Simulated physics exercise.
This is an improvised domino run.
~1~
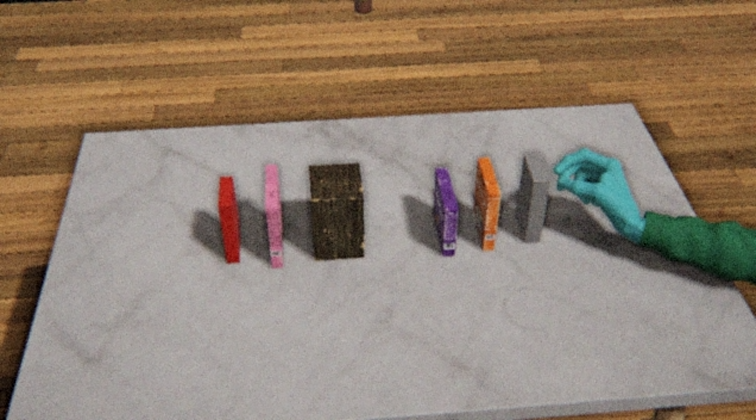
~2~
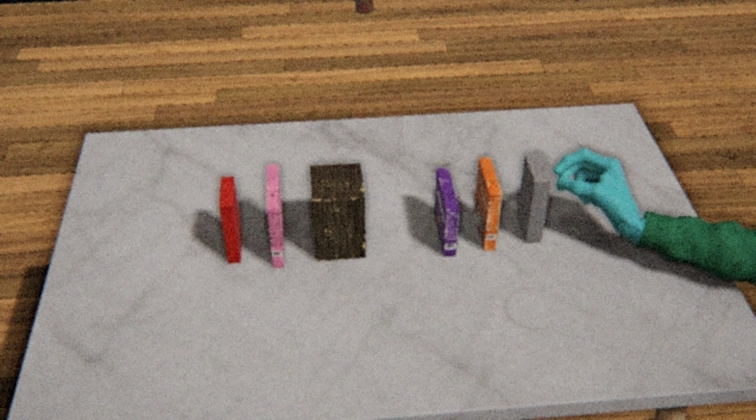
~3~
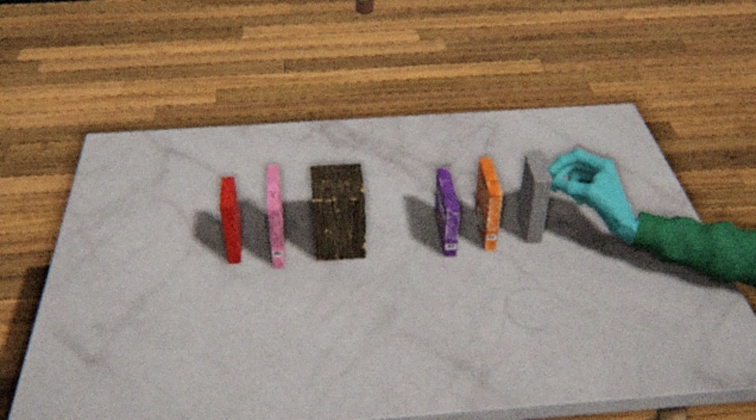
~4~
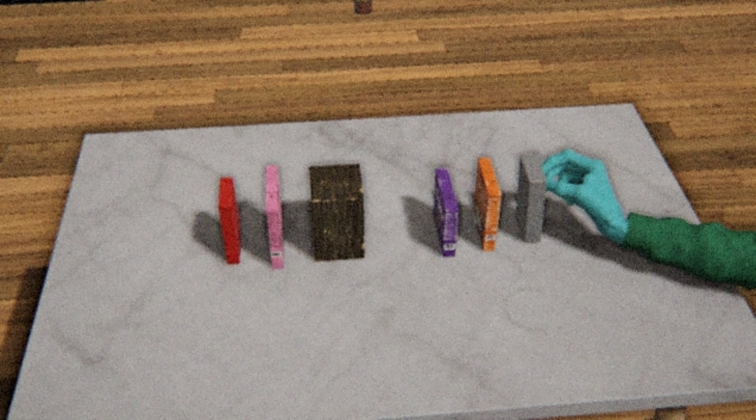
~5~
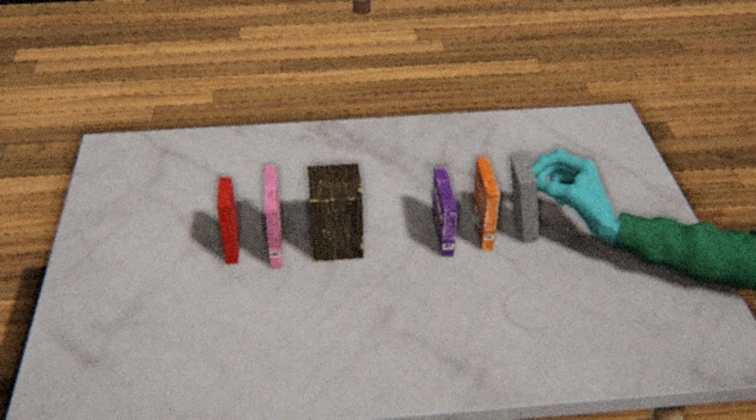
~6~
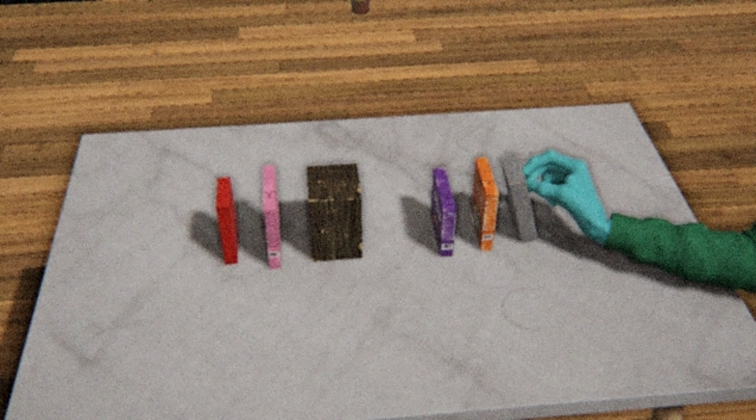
In the video, a teal-gloved hand in a green sleeve moves left to a grey block at the right of a row of upright red, pink, dark, purple and orange pieces, and the grey block tilts slightly left.
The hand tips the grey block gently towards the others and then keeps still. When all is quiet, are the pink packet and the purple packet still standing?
The pink packet keeps standing; the purple packet topples.
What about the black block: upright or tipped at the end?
The black block is still upright.
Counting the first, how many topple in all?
In all, 3.
Then, 0.30 s on from there, grey block 51° over; purple packet turned 16° from how it was put near (434, 212); orange packet turned 33° from how it was put.
Then, 0.40 s on from there, grey block 73° over; purple packet on its side near (403, 233); orange packet turned 71° from how it was put.
Then, 0.50 s on from there, grey block 72° over; purple packet on its side near (401, 233); orange packet turned 72° from how it was put.
In the end, toppled on the table, purple packet and orange packet; the other 2 unmoved. At the end, from the last picture's camera, pink packet near (272, 218), purple packet near (401, 233).
